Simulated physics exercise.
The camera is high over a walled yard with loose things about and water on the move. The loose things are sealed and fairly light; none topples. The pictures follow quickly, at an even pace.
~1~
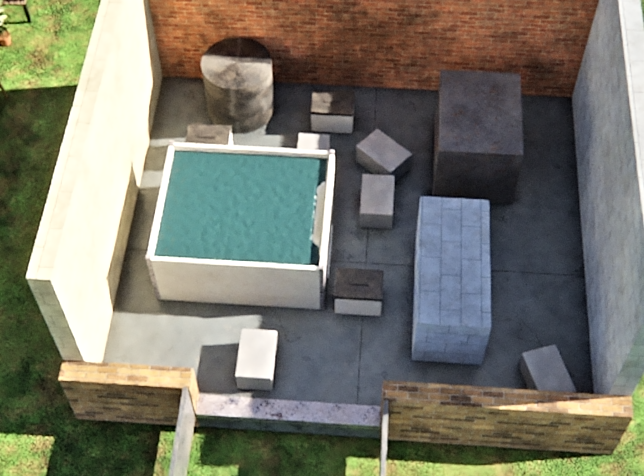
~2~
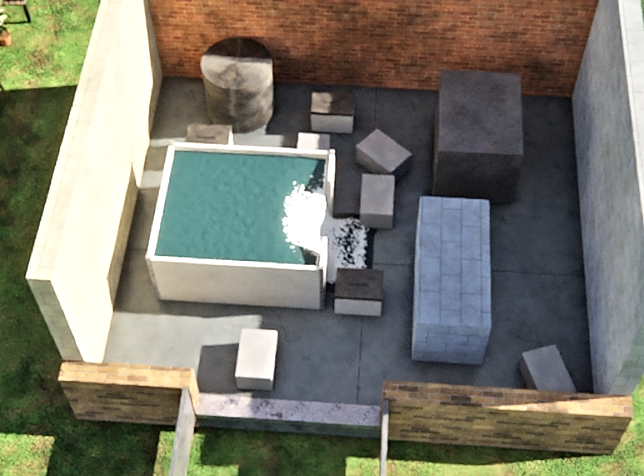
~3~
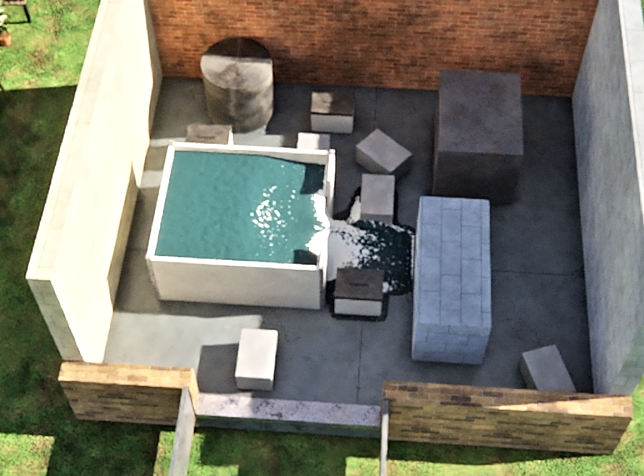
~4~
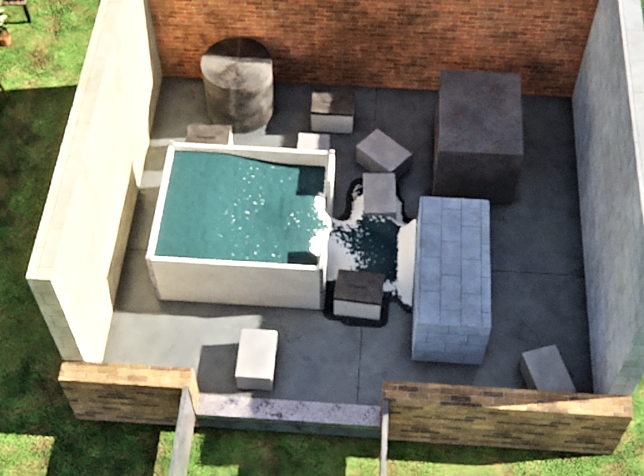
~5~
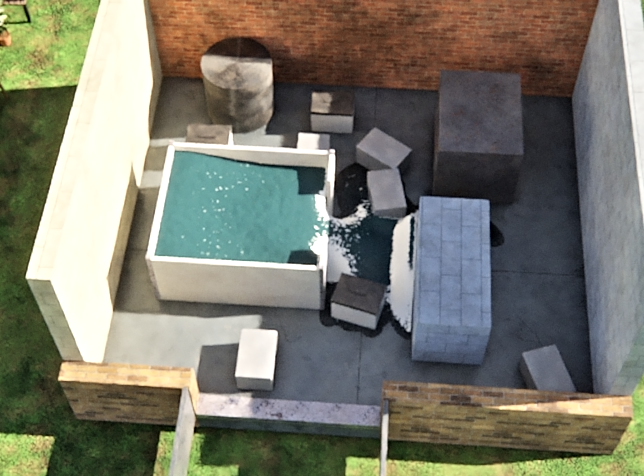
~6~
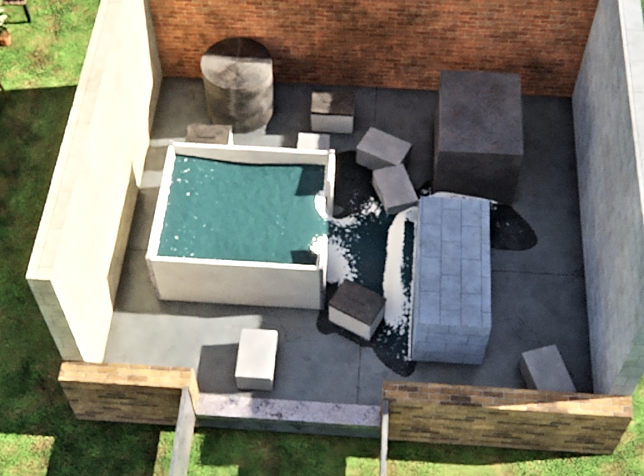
At the start, a raised white-walled tank of teal water stands still in a walled yard scattered with blocks. Water then bursts through its right side, foaming across the paving to the pale tiled block and spreading around it, while a few nearby blocks shift and turn slightly.
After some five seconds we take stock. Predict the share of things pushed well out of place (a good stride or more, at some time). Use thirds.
That comes to between one and two thirds.
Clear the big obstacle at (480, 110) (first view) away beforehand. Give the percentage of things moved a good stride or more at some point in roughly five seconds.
Some 50 per cent.
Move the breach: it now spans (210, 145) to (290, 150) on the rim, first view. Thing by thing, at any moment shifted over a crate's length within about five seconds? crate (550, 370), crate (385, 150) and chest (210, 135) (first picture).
As listed: No, less than that, pushed that far.
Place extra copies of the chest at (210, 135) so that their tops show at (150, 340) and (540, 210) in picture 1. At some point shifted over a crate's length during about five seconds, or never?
In turn: Less than that, that far or more.
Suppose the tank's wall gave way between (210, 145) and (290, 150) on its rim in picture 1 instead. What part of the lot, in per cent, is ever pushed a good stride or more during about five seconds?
I make it 50 per cent.
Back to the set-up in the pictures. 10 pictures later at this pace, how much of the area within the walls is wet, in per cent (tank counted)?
Some 60 per cent.
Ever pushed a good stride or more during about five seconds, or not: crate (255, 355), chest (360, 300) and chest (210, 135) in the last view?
One after the other: Short of that, that far or more, no.
A moment on, 1 of 8 are well off their spots; 1 afloat.
Next, 3 of 8 are well off their spots; 1 afloat.
Later, 4 of 8 are well off their spots; 2 afloat.
In the end, 5 of 8 are well off their spots, and 5 have been at some point; 2 afloat.
